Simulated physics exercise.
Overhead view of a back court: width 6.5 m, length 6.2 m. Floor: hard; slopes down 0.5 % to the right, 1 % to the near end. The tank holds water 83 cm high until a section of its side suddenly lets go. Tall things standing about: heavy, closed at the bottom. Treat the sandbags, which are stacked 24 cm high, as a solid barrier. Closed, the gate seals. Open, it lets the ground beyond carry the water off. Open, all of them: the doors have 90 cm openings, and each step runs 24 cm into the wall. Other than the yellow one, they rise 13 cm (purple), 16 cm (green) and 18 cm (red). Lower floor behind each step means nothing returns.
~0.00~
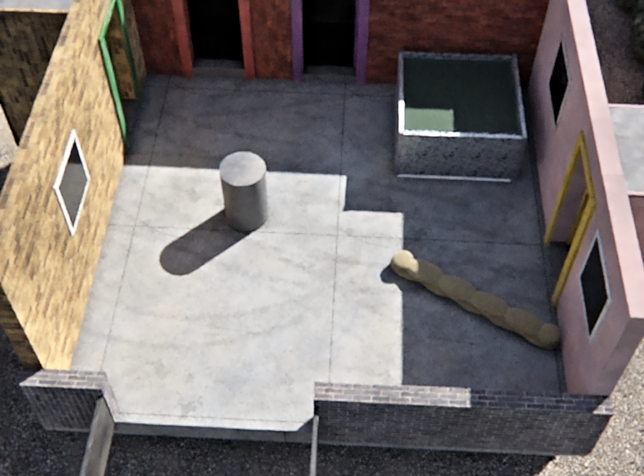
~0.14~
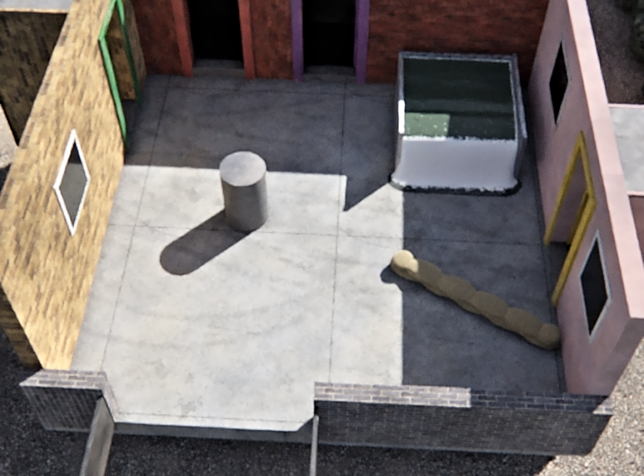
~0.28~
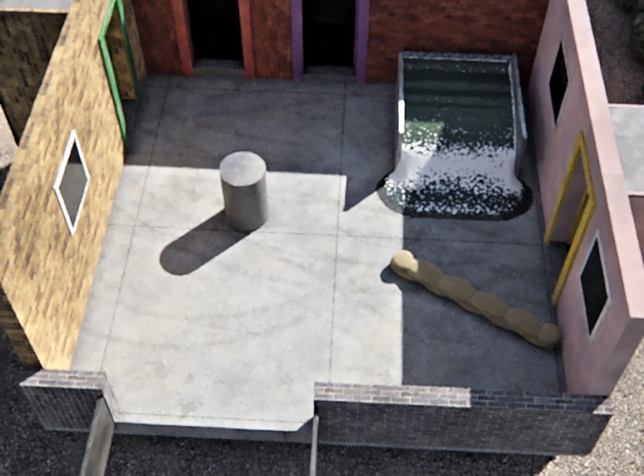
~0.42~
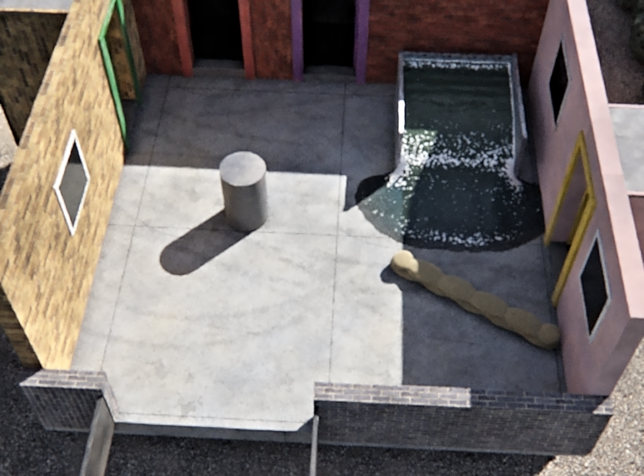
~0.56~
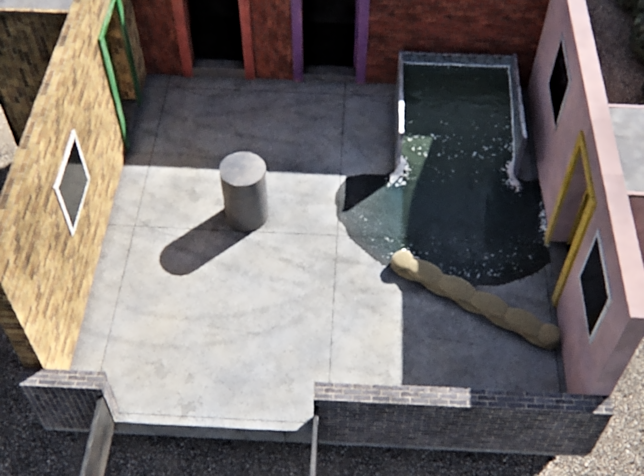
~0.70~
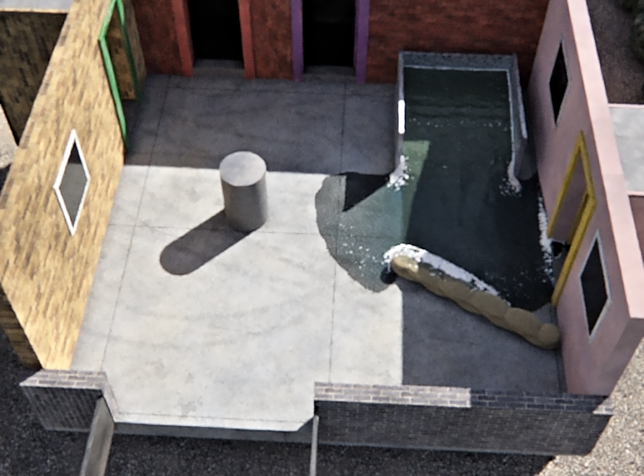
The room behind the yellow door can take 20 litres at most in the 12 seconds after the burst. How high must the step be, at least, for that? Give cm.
About 32 cm.
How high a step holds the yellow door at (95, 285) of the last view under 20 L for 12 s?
Close to 9.0 cm at the least.
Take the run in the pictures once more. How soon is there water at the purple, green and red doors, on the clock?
For purple it's 6.0 s, for green 6.5 s, and for red 7.5 s.
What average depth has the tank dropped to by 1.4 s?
About 33 centimetres on average.
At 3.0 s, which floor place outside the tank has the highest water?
Look close to (546, 329).
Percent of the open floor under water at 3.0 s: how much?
Roughly 55 percent of the floor is wet.
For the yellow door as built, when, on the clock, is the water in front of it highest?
2.4 s.
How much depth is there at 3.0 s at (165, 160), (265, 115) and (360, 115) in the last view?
In order: Around 0, 0 and 0 cm.
After 1.4 s water covers 35 % of the floor, deepest (63 cm) near (546, 329); 19 cm at the yellow door, 1 litre in over its 13 cm step.
After 3.0 s water covers 55 % of the floor, deepest (34 cm) near (546, 329); 28 cm at the yellow door, 138 litres in over its 13 cm step.
After 12.0 s water covers 90 % of the floor, deepest (12 cm) near (546, 329); 11 cm at the yellow door, 209 litres in over its 13 cm step.
At the yellow door as built, the water arrived by 0.7 s and peaked near 33 cm at 2.4 s.
Run again over the same 12 s with other heights there, 36 litres in over 27.5 cm, 8 litres over 37 cm. The limit of 20 litres is kept from about 32 cm up.
